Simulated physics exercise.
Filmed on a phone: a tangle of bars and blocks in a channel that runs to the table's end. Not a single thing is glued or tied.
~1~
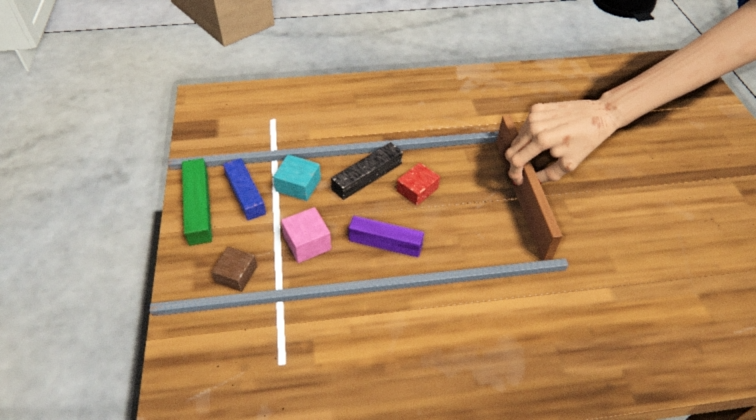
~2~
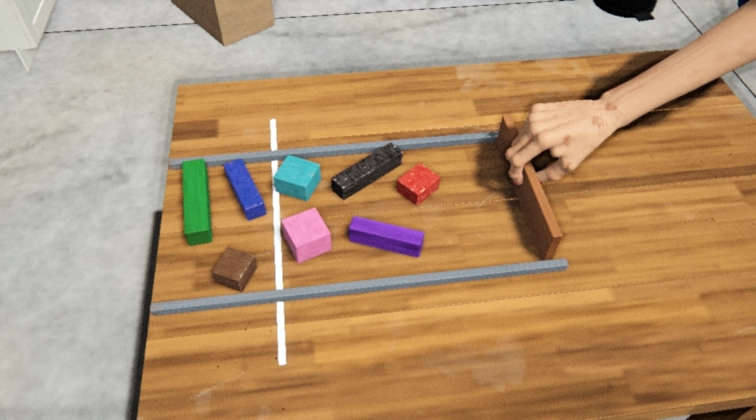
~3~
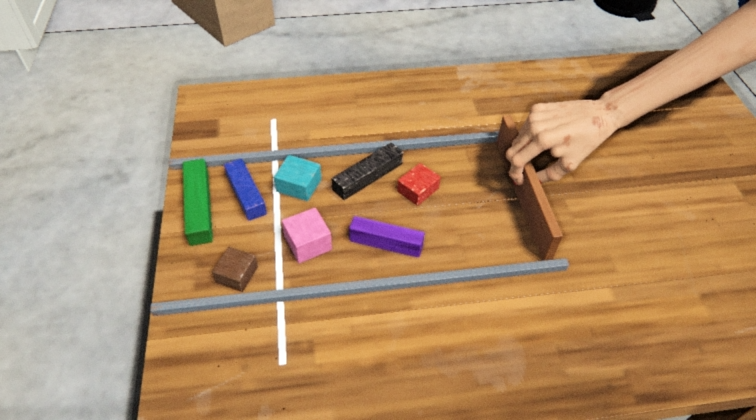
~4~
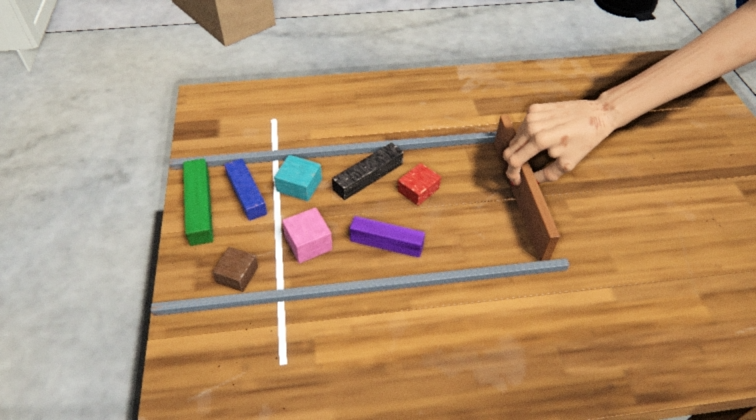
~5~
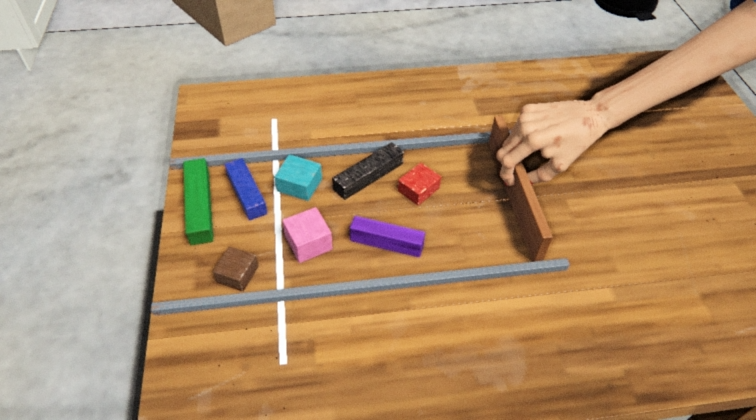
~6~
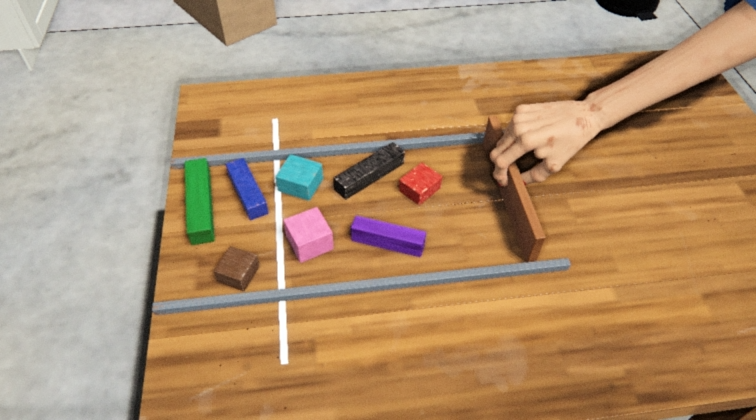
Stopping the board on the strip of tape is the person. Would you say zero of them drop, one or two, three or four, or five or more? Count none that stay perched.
I'd go with zero.
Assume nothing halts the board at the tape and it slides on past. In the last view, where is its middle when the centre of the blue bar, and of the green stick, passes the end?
(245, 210) and then (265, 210), give or take.
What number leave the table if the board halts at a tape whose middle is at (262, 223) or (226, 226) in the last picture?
Tallies in order: 1 and 3.
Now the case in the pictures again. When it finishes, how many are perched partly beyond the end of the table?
Overhanging: 1.
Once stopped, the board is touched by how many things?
3 in contact.
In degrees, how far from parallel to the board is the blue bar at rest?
The angle is about 25 degrees.
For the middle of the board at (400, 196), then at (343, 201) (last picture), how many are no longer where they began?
At the first place 3, at the second 5.
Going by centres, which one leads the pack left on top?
Green stick.
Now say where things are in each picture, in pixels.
The first frame shows green stick (196, 200); brown block (235, 269); blue bar (244, 189); board (525, 184); tape (277, 222).
The second frame shows brown block (235, 269); black bar (368, 171).
The third frame shows blue bar (245, 189); turquoise block (298, 178).
The fourth frame shows green stick (198, 201); purple stick (387, 237).
The fifth frame shows brown block (236, 269); board (517, 185).
The sixth frame shows green stick (199, 200); brown block (237, 269); blue bar (247, 188); board (511, 185); tape (279, 221).
Soon after, none off yet; green stick at rest near (199, 200); brown block at rest near (237, 269); blue bar at rest near (247, 188).
After that, none off yet; green stick at rest near (197, 200); brown block moving near (229, 272); blue bar displaced a little near (226, 193).
In the end, the number that fall off is zero.
